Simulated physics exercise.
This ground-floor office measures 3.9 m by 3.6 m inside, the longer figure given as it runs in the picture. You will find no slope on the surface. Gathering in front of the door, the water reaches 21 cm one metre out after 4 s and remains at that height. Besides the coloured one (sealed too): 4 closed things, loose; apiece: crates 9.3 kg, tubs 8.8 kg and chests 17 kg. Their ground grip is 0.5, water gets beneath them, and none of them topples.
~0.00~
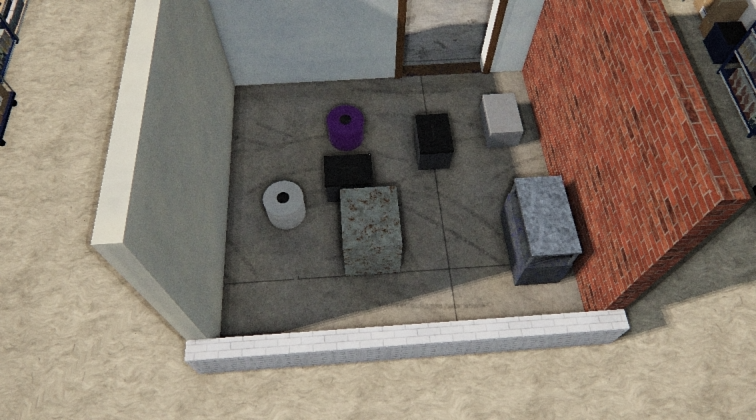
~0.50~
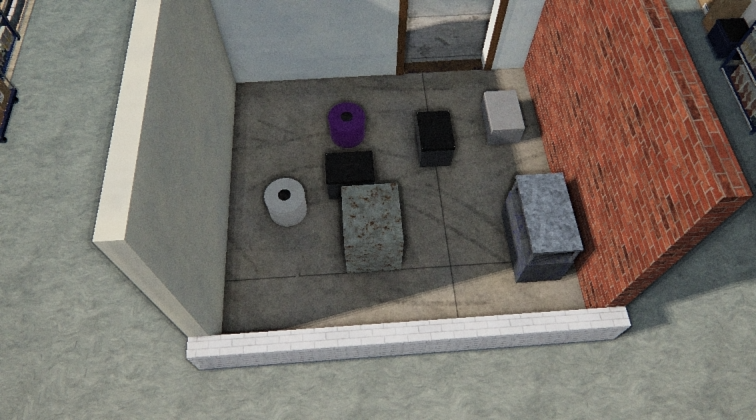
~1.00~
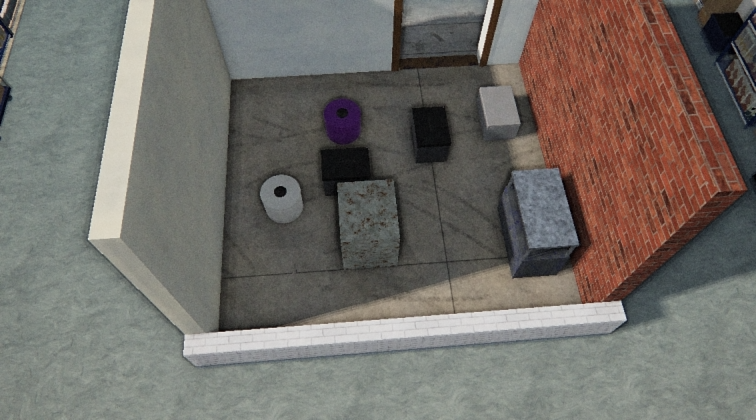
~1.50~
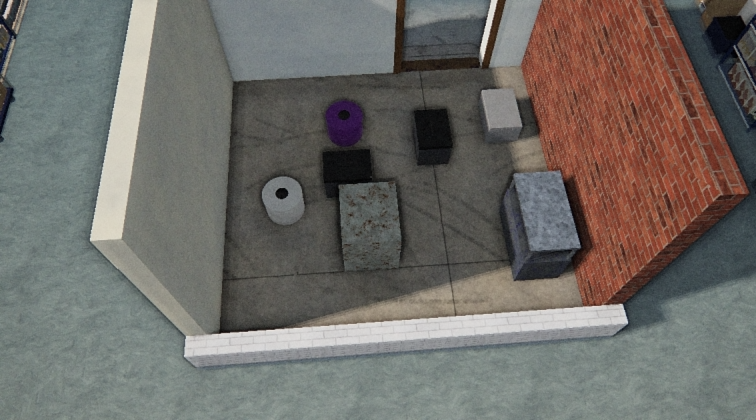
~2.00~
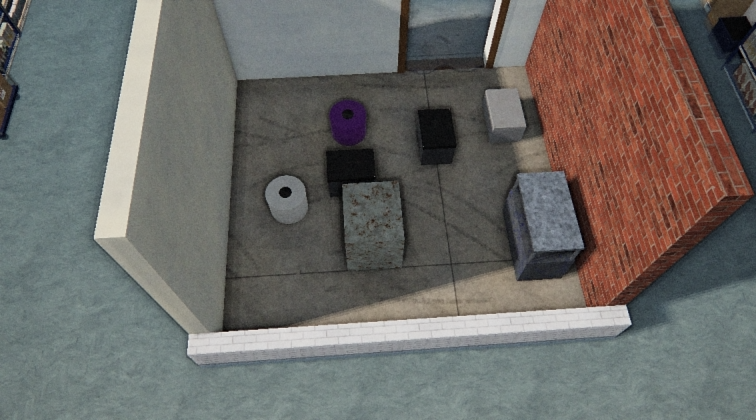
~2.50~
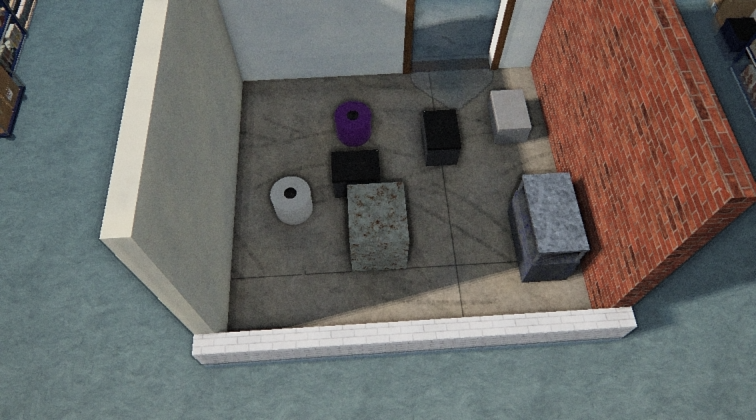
A small roofless office with a brick wall on the right holds a purple tub, a white tub and several box-like chests. Outside, the sandy ground turns blue-grey as water spreads around the walls, then a thin film creeps in at the doorway, while nothing inside shifts.
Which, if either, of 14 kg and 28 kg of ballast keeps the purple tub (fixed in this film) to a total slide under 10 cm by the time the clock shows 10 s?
The modest one is fine.
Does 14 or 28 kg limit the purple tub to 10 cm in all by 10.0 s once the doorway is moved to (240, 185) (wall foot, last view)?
Note: Only the heavier mass keeps it.
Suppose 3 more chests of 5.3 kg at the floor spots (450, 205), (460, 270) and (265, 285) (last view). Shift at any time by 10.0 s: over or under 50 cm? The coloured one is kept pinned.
The first comes out above the threshold, the second above the threshold, the third below the threshold.
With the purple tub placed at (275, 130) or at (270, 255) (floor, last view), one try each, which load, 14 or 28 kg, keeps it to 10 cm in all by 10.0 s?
The first time the lesser option suffices; the second time the greater option is needed.
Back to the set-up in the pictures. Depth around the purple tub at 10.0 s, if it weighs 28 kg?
Depth: Approx. 6 cm.
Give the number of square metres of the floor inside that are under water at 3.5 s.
Roughly 2.0 m2 of it is wet.
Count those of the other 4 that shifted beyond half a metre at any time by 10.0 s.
The total is 3.
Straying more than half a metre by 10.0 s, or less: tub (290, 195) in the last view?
Result: Limit not reached.
After 3.5 s the purple tub would be 0 cm from its start with 14 kg and 0 cm from its start with 28 kg; 0 cm of water round it then.
After 4.5 s the purple tub would be 0 cm from its start with 14 kg and 0 cm from its start with 28 kg; 3 cm of water round it then.
After 7.0 s the purple tub would be 0 cm from its start with 14 kg and 0 cm from its start with 28 kg; 4 cm of water round it then.
After 10.0 s the purple tub would be 0 cm from its start with 14 kg and 0 cm from its start with 28 kg; 6 cm of water round it then.
